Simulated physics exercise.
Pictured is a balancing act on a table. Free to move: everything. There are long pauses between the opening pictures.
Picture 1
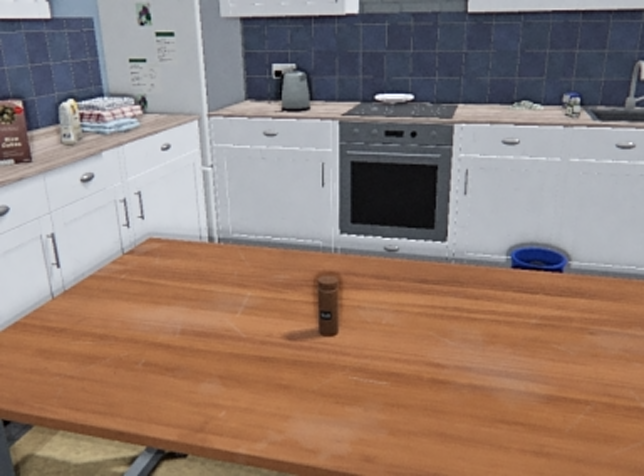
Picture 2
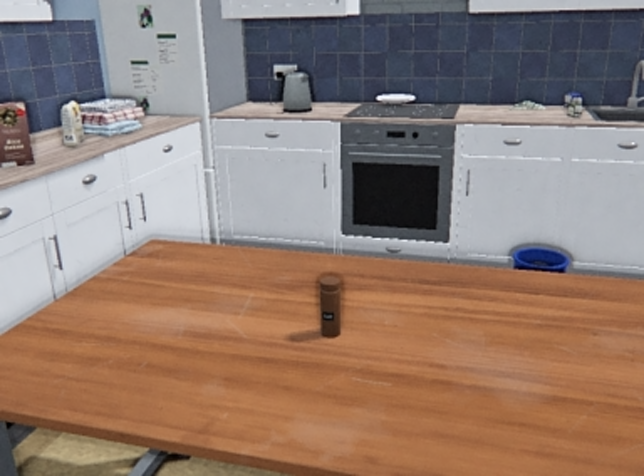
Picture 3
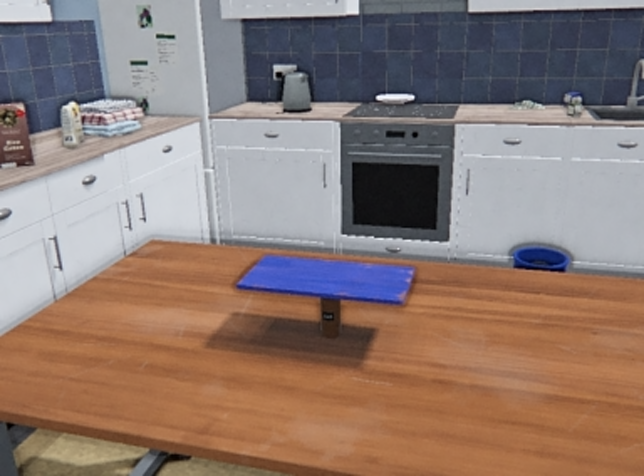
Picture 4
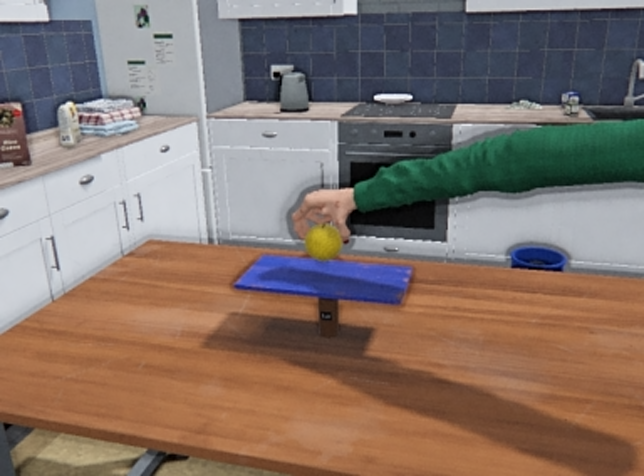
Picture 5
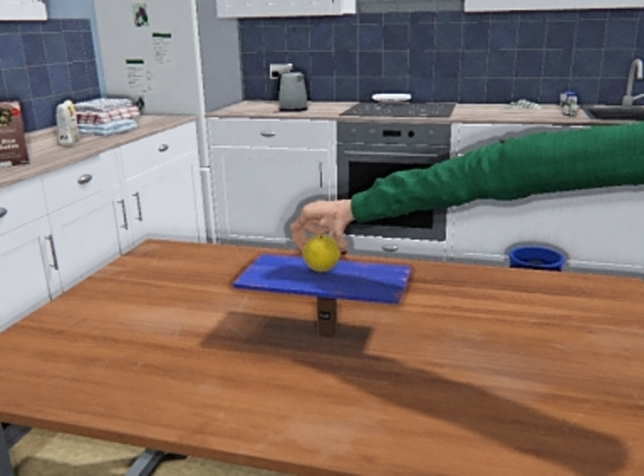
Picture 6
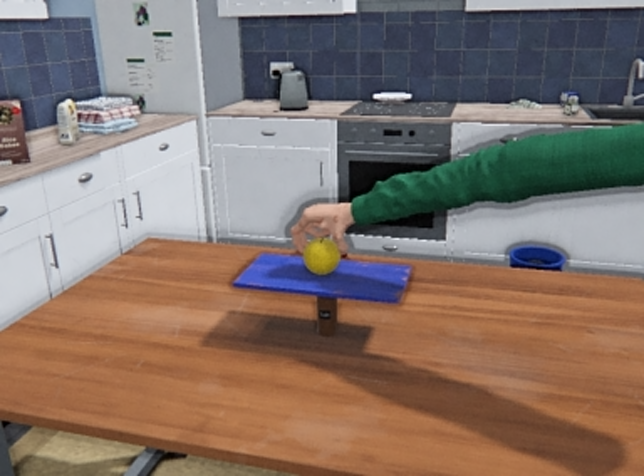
On a kitchen table, a blue board appears atop a brown container and a hand lowers a yellow apple onto it.
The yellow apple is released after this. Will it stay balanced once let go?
Yes.
Then, 0.10 s after the last picture, nothing has stirred.
Then, 0.40 s after the last picture, yellow apple resting near (322, 256).
At rest, all 3 in place. Seen from the same camera at the end, yellow apple near (322, 256). The stack keeps its balance.
